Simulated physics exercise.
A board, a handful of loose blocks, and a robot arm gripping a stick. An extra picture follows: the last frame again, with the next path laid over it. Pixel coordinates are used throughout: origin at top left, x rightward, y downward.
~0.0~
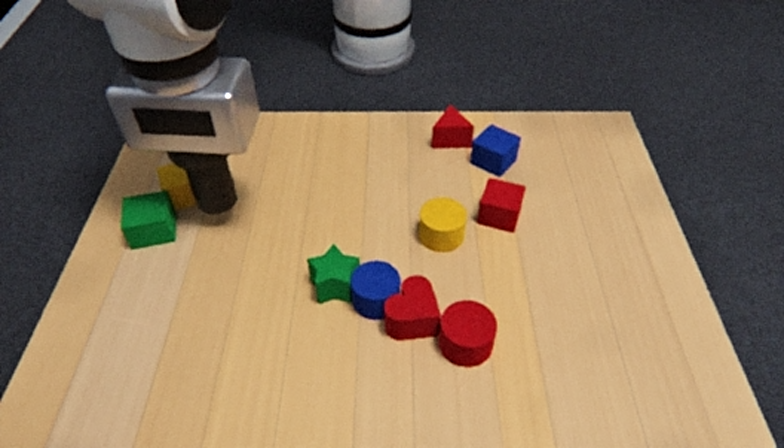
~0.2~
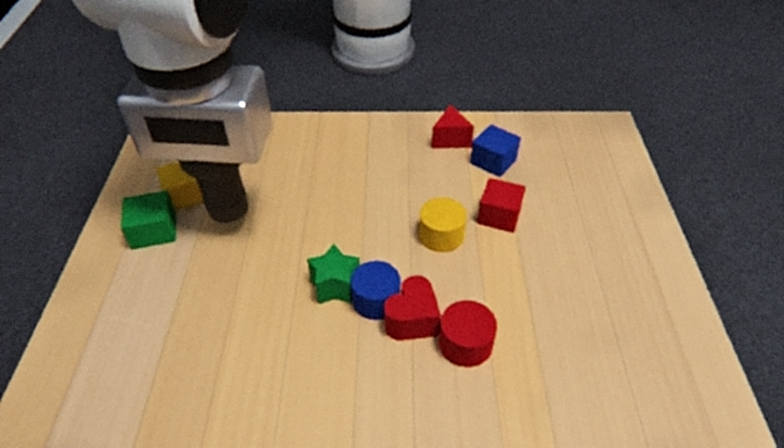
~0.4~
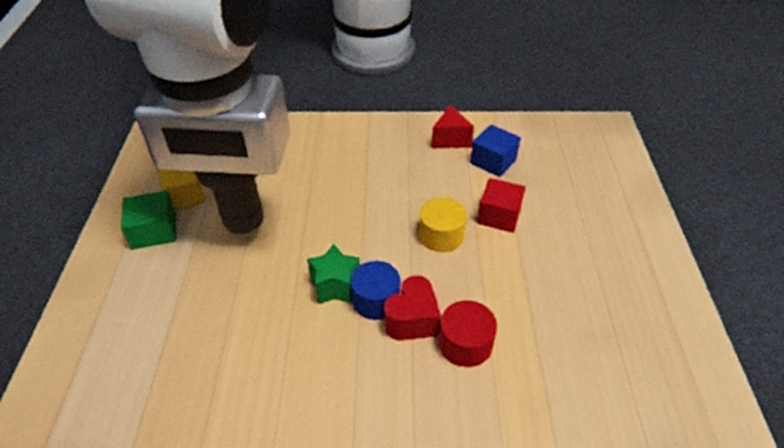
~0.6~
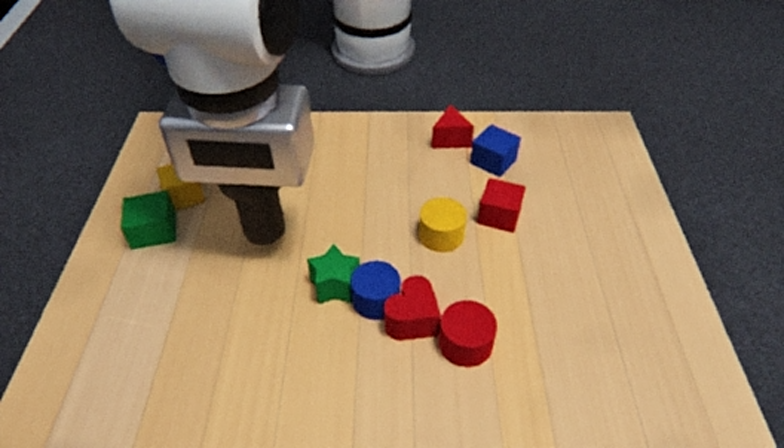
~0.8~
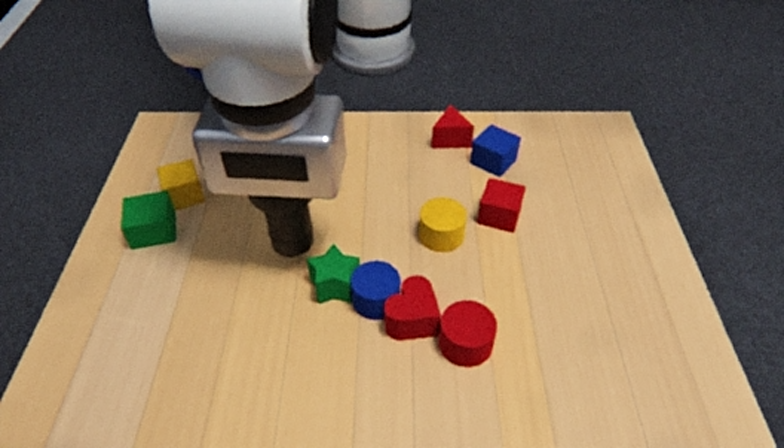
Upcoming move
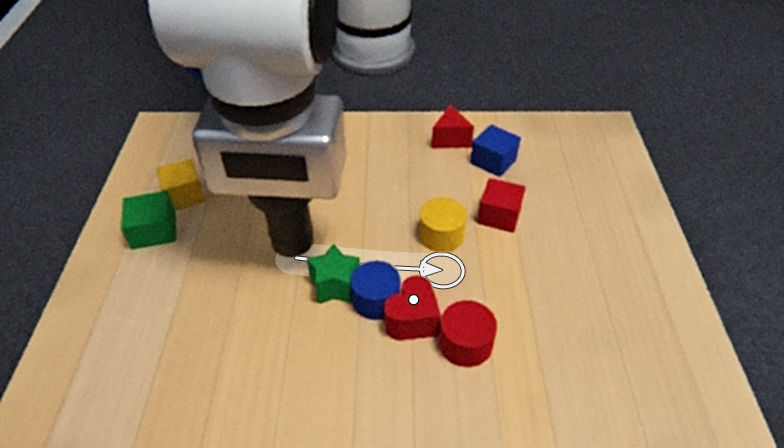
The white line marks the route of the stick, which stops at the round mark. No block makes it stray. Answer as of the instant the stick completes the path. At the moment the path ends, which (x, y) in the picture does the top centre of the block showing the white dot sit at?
The centre of its top face lies at (445, 345).
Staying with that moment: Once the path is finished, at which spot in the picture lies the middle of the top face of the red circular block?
For the centre of its top, I'd go with (498, 343).
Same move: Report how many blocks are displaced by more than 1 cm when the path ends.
The count is three or more.
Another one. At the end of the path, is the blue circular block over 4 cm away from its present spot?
I expect so.
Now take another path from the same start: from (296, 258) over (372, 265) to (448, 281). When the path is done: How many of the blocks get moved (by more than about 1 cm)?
Count: Three or more.
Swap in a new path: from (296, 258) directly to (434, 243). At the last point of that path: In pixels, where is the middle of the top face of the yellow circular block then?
I'd guess (472, 206).
Drawn move, from (296, 258) over (344, 264) and (393, 268) to (442, 270); the dot is on the red heart block.
On the path given first. One third of the way, stick at (342, 248); green star at (354, 271), turned 15° clockwise; blue circular block at (392, 289); red heart block at (427, 313); red circular block at (482, 330).
Two thirds of the way, stick at (393, 252); green star at (386, 277), turned 45° clockwise; blue circular block at (415, 309); red heart block at (444, 342), turned 20° clockwise; red circular block at (497, 342).
At the end, stick at (444, 255); green star at (391, 275), turned 65° clockwise; blue circular block at (415, 313); red heart block at (445, 345), turned 15° clockwise; red circular block at (498, 343).
